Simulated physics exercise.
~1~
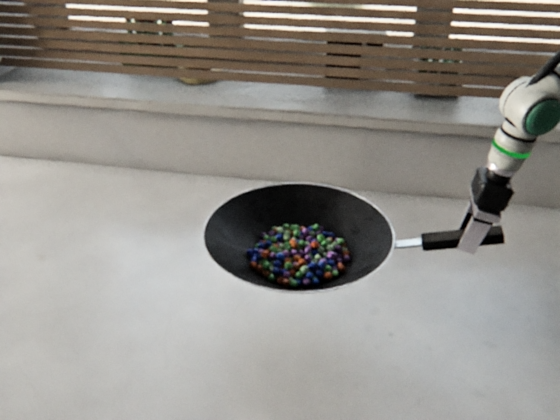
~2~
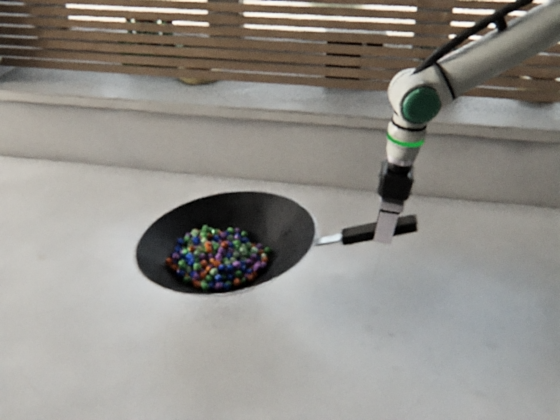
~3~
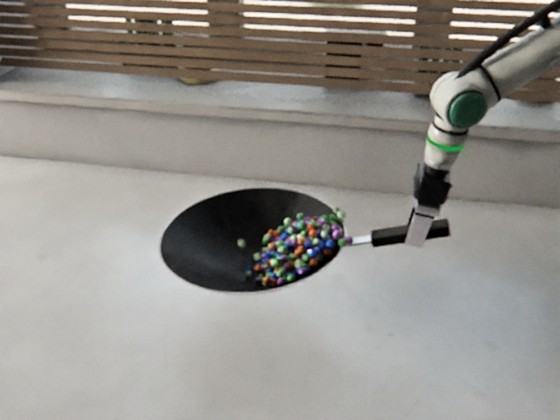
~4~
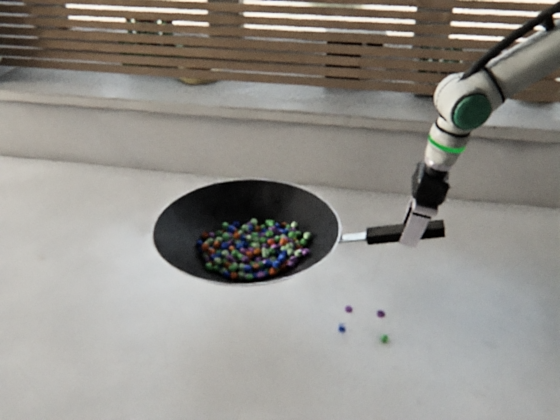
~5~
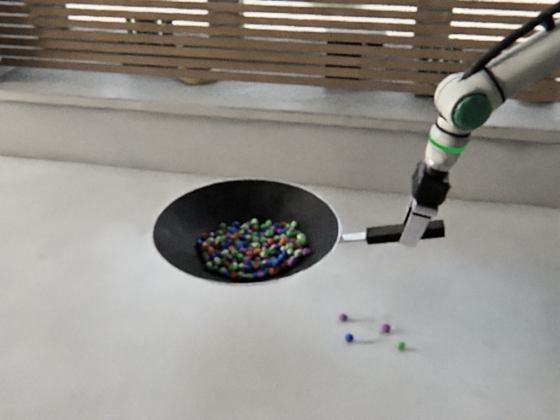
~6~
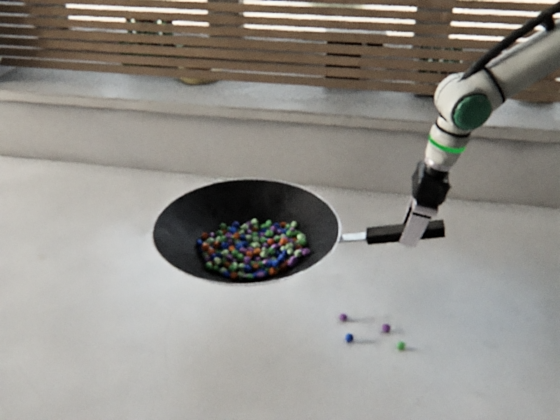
A pale robot arm with green accents reaches in from the upper right, gripping the black handle of a dark wok filled with small round sweets in red, blue, green and purple. The view looks down at a plain grey surface, with a low ledge and wooden slats behind. The arm moves the wok left, then shifts it back right, and the sweets surge toward the handle side. A few spill over the rim as the load slides back toward the middle. Four land on the surface below the handle, while the wok stays still with the rest heaped inside.
